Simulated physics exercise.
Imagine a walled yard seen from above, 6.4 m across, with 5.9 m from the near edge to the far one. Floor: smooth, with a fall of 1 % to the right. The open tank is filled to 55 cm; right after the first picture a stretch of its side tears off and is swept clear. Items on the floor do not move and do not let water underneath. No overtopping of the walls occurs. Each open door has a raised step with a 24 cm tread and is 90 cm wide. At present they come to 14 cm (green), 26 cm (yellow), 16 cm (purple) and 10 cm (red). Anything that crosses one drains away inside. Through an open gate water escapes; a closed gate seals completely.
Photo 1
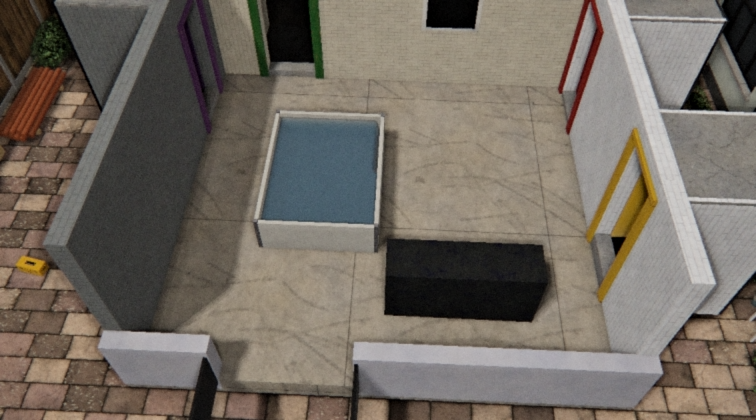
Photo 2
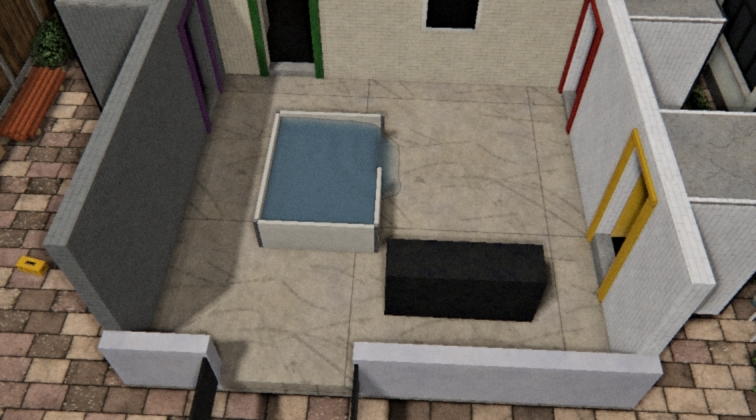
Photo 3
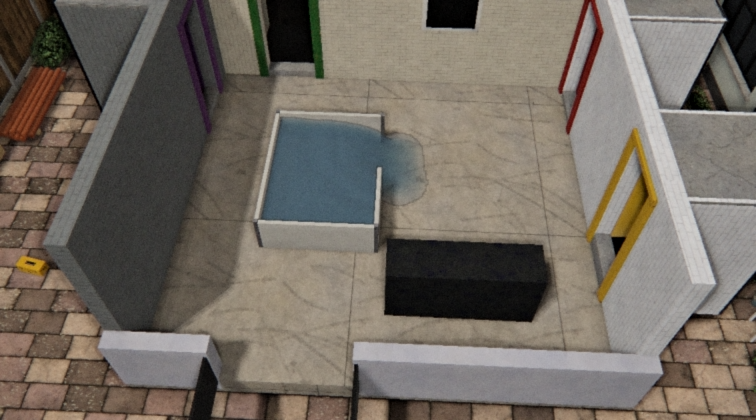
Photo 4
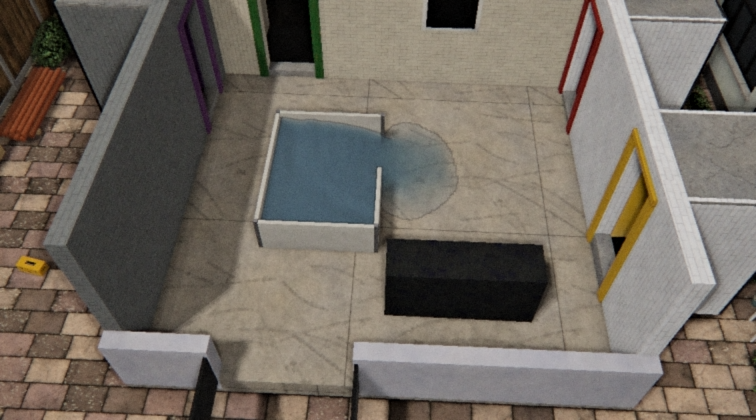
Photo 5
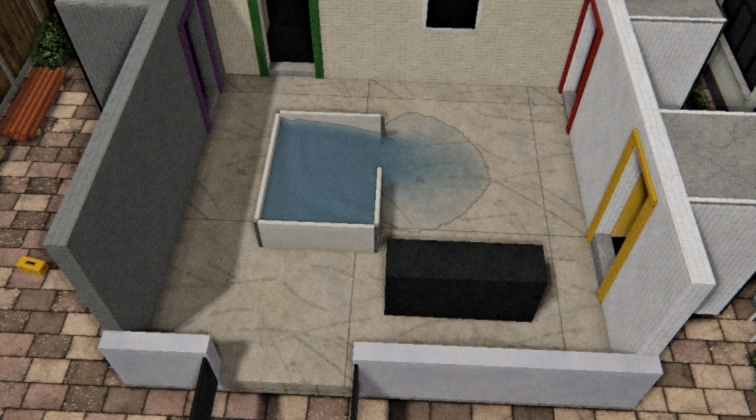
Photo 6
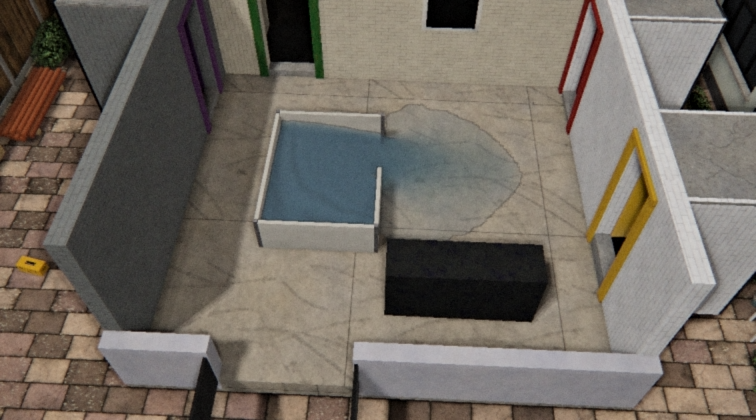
To begin with, a white-walled tank of still blue water stands in a walled yard near a long black block. A section of the tank's right side is suddenly gone, and water pours through the gap, fanning out rightward across the pale floor in a widening, thinning sheet.
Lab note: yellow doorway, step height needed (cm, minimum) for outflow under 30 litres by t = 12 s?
Approx. 8.5 cm.
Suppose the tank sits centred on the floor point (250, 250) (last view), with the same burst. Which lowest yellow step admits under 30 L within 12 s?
Then it needs to be around 19 cm high.
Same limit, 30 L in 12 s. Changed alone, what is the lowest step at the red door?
The red door needs around 19 cm.
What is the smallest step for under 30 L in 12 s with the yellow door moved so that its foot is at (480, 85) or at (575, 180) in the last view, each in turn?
In turn: Roughly 10.0 cm, roughly 18 cm.
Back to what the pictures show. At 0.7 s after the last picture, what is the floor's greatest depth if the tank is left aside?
Around 30 centimetres.
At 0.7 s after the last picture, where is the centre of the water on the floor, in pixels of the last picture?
Roughly (372, 183).
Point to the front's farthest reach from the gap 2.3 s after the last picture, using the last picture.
Around (611, 382).
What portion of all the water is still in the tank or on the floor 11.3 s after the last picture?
Roughly 88 %.
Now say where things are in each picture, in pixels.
The open tank at (324, 168) is whole and still, 55 cm deep; the yellow door at (615, 228) is dry, in the first picture.
The front is at (394, 192), 0.3 m from the gap at (379, 160); 0.2 m2 of floor is wet, 55 cm left at the back, in the second picture.
Water pours out at (379, 161) and has run 0.7 m, to (419, 190); about 9 cm deep outside, 55 cm at the back, in the third picture.
The front is at (452, 184), 1.2 m from the gap at (379, 161); 1.9 m2 of floor is wet, 55 cm left at the back, in the fourth picture.
Water pours out at (379, 161) and has run 1.8 m, to (484, 180); about 6 cm deep outside, 52 cm at the back, in the fifth picture.
Water pours out at (379, 161) and has run 2.3 m, to (516, 176); about 4 cm deep outside, 46 cm at the back; the yellow door at (615, 228), 3.8 m from the gap, is still 1.8 m from the nearest water, in the sixth picture.
Then, 0.7 s after the last picture water covers 30 % of the floor, deepest (30 cm) near (392, 154); it has not reached the yellow door.
Then, 2.3 s after the last picture water covers 40 % of the floor, deepest (26 cm) near (549, 104); 12 cm at the yellow door, 0 litres in over its 26 cm step.
Then, 11.3 s after the last picture water covers 95 % of the floor, deepest (10 cm) near (584, 380); 9 cm at the yellow door, 0 litres in over its 26 cm step.
At the yellow door as built, the water peaked near 14 cm, 1.5 s after the last picture.
With a step of 7 cm, 60 litres would have come in within the 12 s; with 10 cm, 13 litres. So under 30 litres takes about 8.5 cm.
